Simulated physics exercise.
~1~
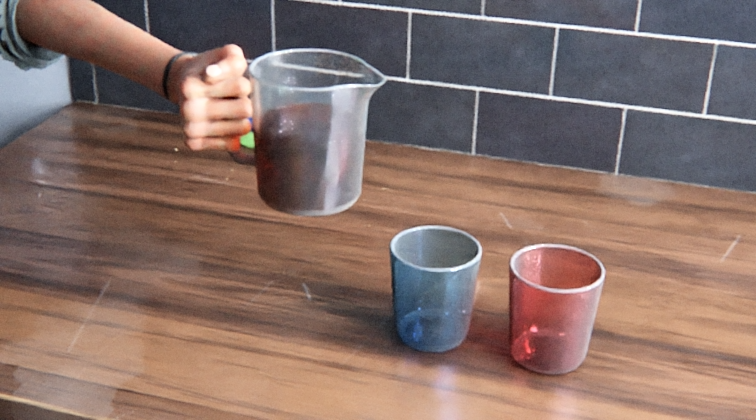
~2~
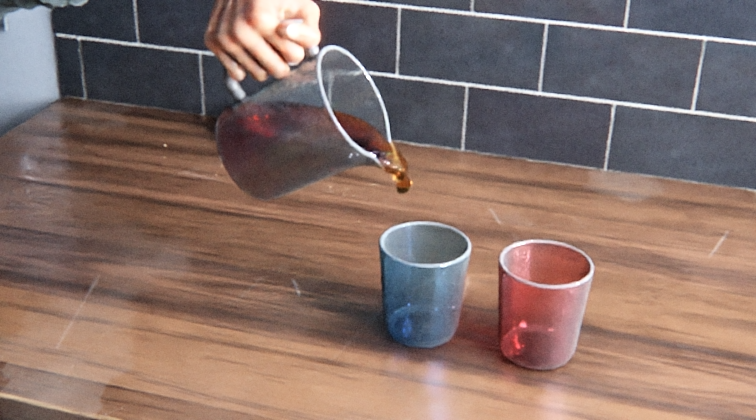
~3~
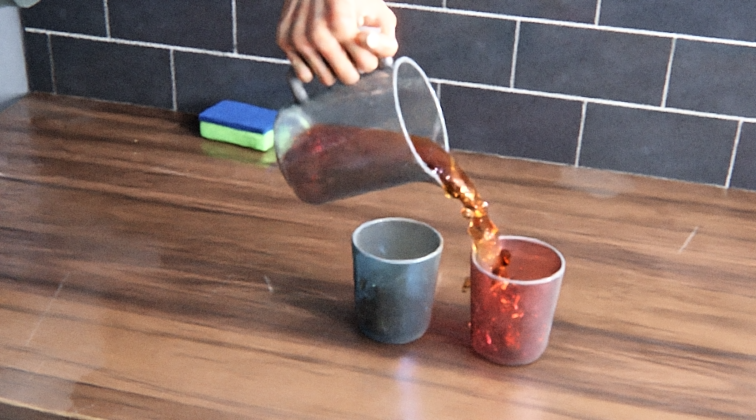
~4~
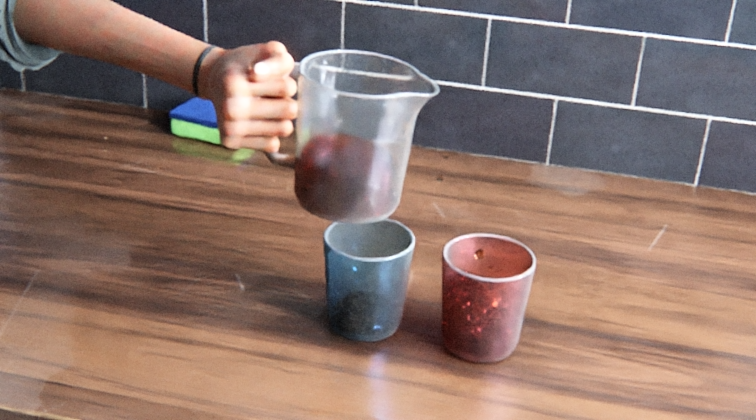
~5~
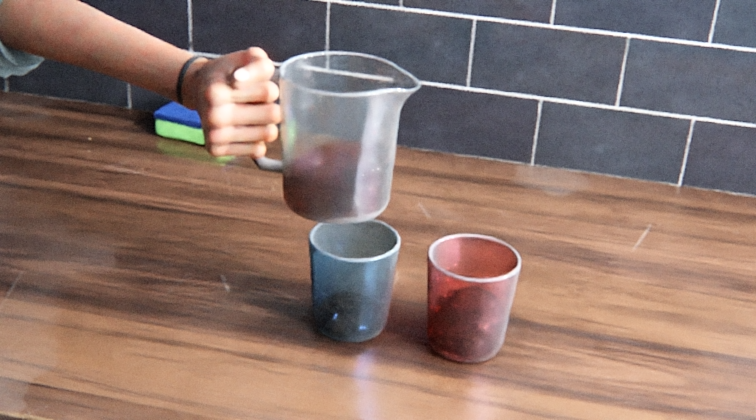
To begin with, a hand holds a clear pitcher of dark tea above a wooden worktop, where an empty blue glass stands to the left of an empty red one. The hand tips the pitcher to the right, and amber-brown tea starts to spill from its lip. Still tilted, the pitcher moves right and a stream splashes into the red glass, while a blue and green sponge shows behind it. The hand then brings the pitcher back upright. At the end it is held level above the glasses with some tea left inside, and both glasses hold dark tea.
